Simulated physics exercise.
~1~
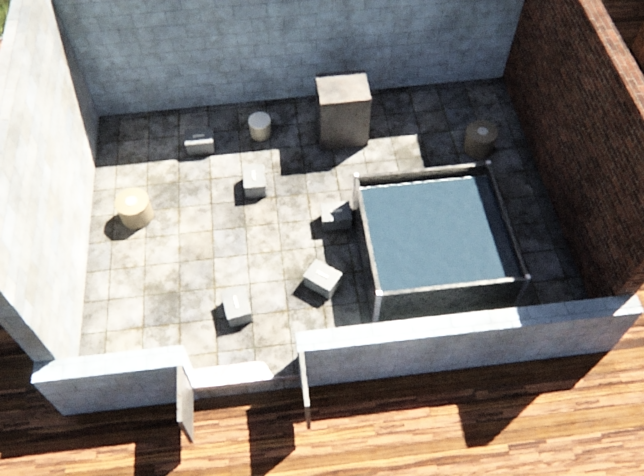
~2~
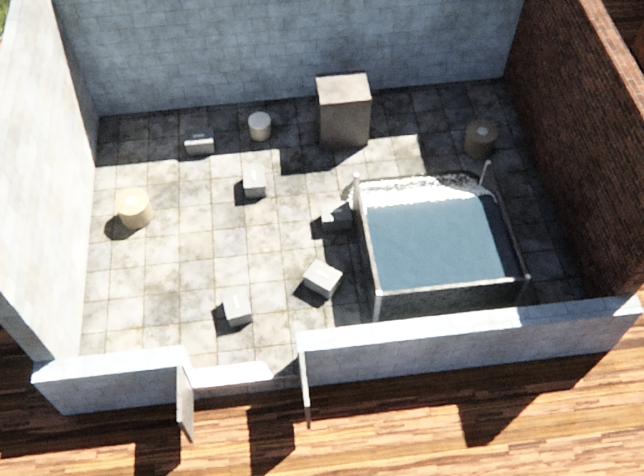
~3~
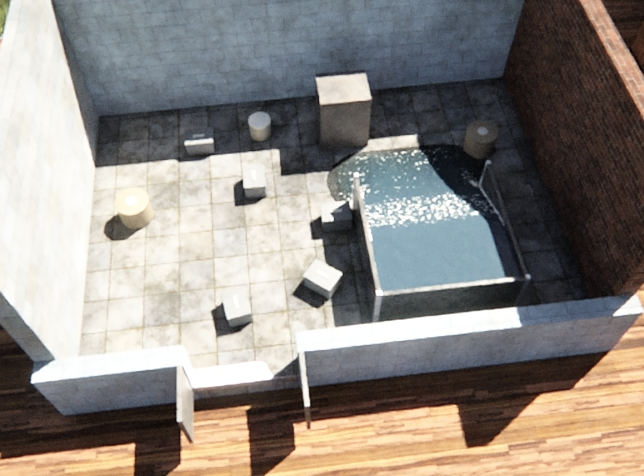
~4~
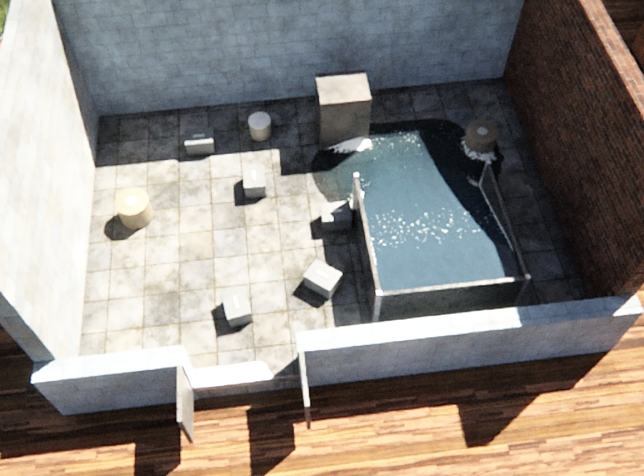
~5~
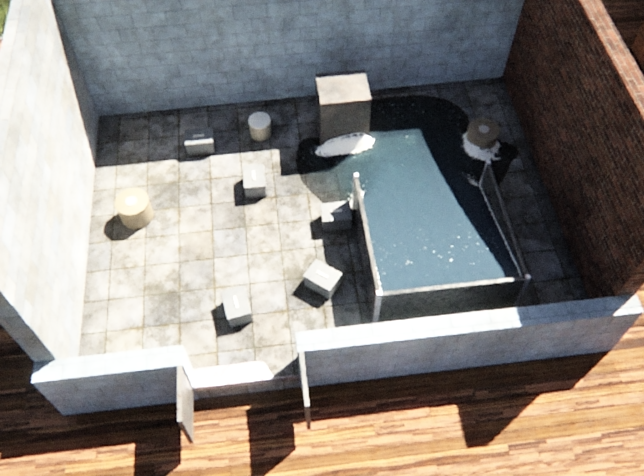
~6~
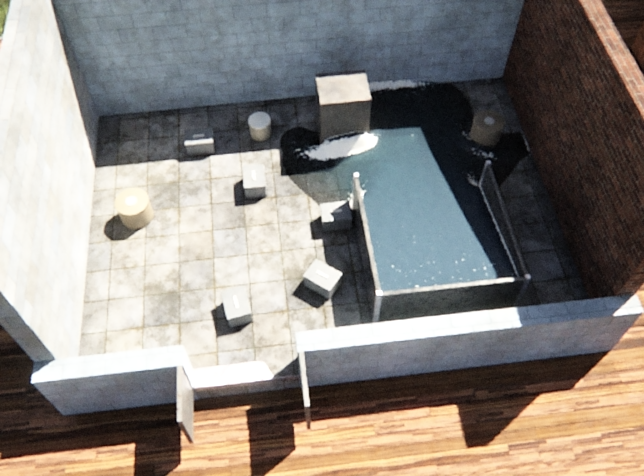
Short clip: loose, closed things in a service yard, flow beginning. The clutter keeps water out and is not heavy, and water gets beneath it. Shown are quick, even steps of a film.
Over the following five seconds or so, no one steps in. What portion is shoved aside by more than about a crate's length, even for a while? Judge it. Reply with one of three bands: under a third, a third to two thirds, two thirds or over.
A third to two thirds.
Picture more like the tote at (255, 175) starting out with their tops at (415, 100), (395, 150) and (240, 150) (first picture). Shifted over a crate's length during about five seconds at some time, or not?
Taking them one at a time: Gets driven off, then gets driven off, then gets driven off.
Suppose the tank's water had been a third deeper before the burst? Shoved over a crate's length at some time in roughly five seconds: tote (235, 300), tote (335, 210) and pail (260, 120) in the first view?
Taking them as listed - a shorter distance for the first, a shorter distance for the second, the full distance for the third.
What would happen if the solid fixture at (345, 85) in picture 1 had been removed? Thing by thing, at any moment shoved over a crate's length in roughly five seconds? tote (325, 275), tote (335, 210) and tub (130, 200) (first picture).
In sequence: Fell short, fell short, covered the distance.
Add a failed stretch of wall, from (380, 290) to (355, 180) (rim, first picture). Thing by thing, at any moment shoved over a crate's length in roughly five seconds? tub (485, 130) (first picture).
Judgement - not displaced that far.
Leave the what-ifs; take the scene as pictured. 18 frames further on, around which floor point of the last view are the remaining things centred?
Near (246, 217).
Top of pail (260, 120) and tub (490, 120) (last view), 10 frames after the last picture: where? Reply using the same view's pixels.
Near pixel (160, 104) and pixel (497, 68).
A moment on, 1 of 8 are well off their spots; 0 afloat.
Next, 2 of 8 are well off their spots; 2 afloat.
Later, 4 of 8 are well off their spots; 3 afloat.
In the end, 5 of 8 are well off their spots, and 5 have been at some point; 4 afloat.
